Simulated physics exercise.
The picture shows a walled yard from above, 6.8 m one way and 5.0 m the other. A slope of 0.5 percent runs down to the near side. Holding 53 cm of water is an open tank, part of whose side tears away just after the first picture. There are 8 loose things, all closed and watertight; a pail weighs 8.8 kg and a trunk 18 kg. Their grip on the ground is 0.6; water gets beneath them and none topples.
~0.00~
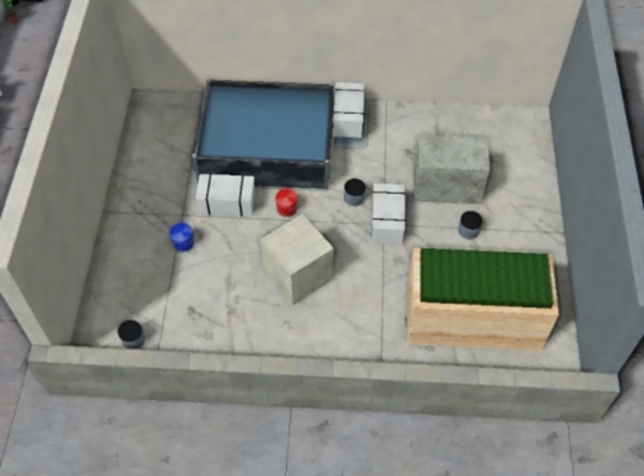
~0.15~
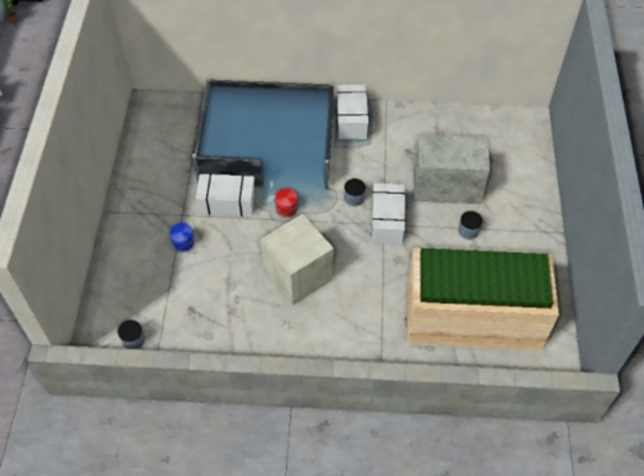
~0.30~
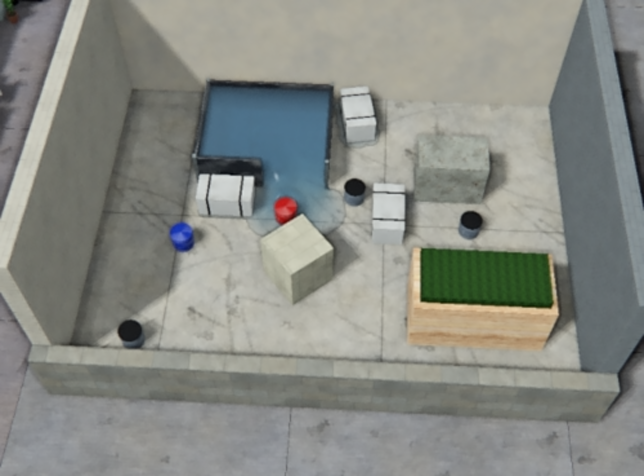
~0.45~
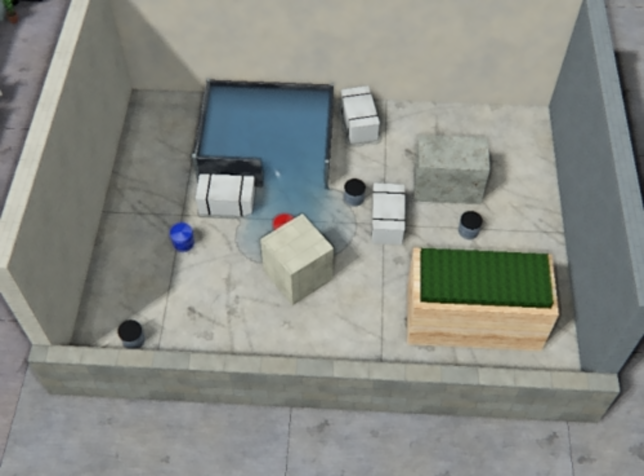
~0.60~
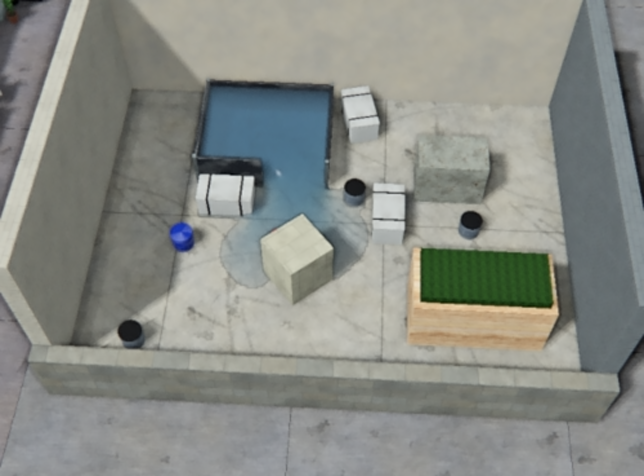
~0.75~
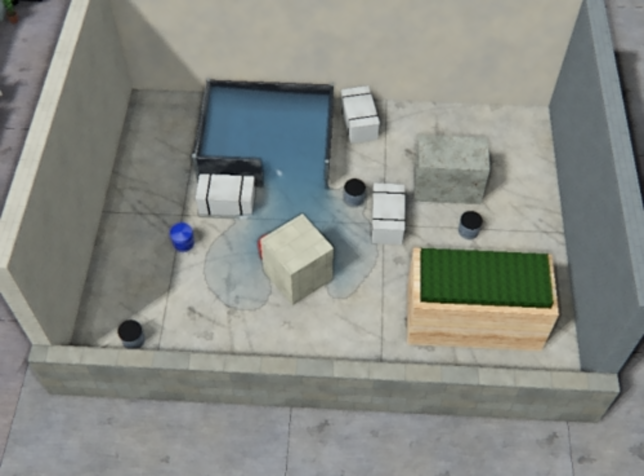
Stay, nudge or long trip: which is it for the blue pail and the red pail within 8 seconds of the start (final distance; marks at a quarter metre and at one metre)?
Once settled, the blue pail sits nearly where it was and the red pail lies far from the start.
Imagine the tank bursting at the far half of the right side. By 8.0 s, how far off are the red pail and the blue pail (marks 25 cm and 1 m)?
Well, the red pail basically stays there and the blue pail basically stays there.
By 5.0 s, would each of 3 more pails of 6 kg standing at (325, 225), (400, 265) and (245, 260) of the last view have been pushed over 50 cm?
Well, in that order it's higher, higher and higher.
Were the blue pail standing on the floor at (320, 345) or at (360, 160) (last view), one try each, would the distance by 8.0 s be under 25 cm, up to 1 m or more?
In turn: It stays put; it barely shifts.
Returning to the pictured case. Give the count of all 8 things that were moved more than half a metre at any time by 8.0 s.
By my count, 2.
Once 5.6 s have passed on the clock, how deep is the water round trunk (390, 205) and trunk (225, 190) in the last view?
Depth approx. 1 cm / 3 cm.
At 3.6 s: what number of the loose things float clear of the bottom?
Total: 2.
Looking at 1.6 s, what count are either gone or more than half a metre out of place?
Tally at that time: 1.
After 1.6 s the blue pail is near (181, 232), 0.0 m from its start, aground; the red pail is near (189, 310), 2.3 m from its start, aground; 0 afloat.
After 3.6 s the blue pail is near (181, 232), 0.0 m from its start, aground; the red pail is near (152, 346), 3.0 m from its start, afloat; 2 afloat.
After 5.6 s the blue pail is near (181, 232), 0.0 m from its start, aground; the red pail is near (198, 338), 2.6 m from its start, afloat; 2 afloat.
After 8.0 s the blue pail is near (181, 232), 0.0 m from its start, aground; the red pail is near (207, 316), 2.2 m from its start, aground; 0 afloat.
